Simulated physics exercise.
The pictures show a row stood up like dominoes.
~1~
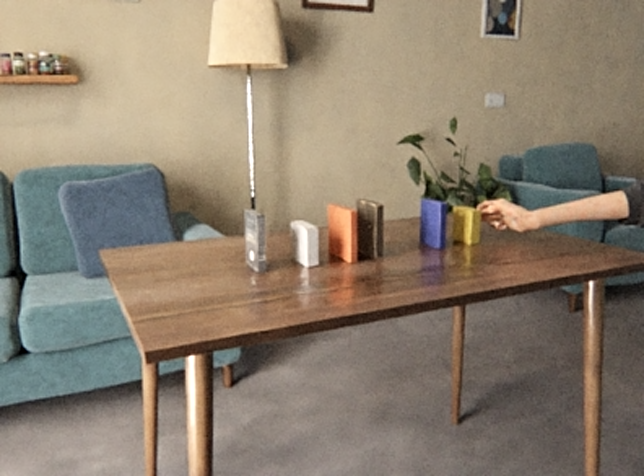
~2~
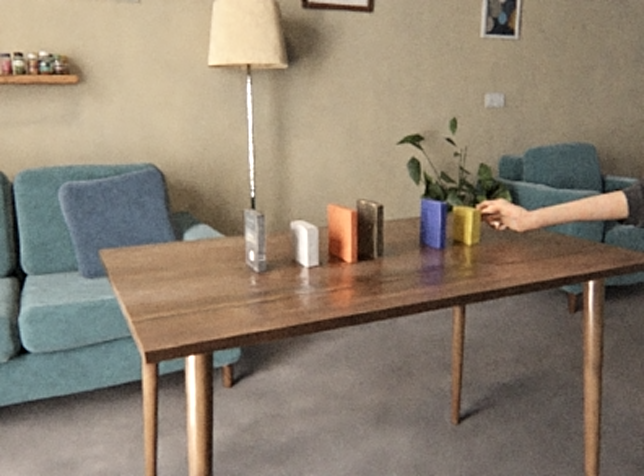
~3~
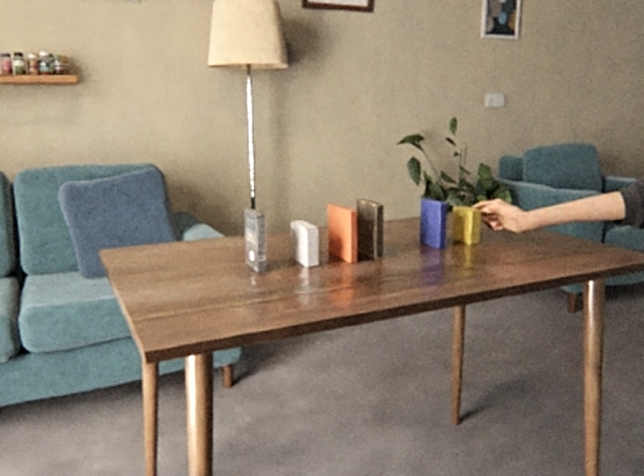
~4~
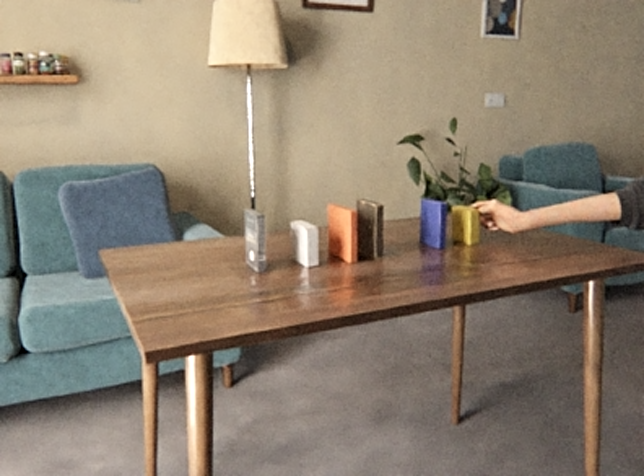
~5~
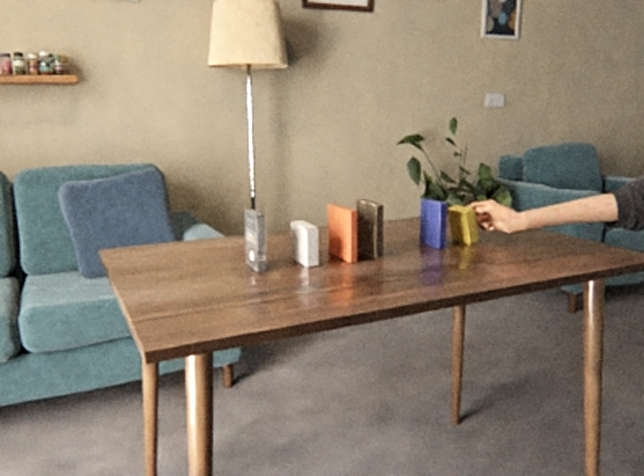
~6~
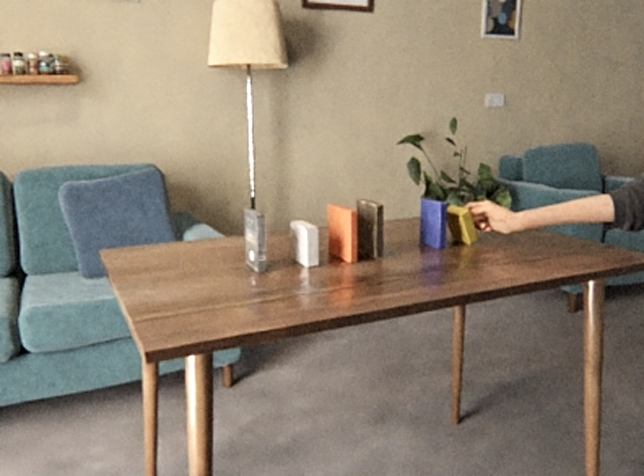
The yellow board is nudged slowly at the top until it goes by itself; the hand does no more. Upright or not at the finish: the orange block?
The orange block is still upright.
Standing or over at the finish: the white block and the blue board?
The white block keeps standing; the blue board tips over.
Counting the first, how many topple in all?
In all, 2.
Then, 0.20 s later than the last frame, yellow board 82° over.
Then, 0.50 s later than the last frame, yellow board 90° over; blue board tilted by 33°.
Then, 0.60 s later than the last frame, yellow board 90° over; blue board on its side.
When it is over, lying over on the table, blue board; the other 3 as before. End places, in pixels of the last picture, orange block near (342, 233).
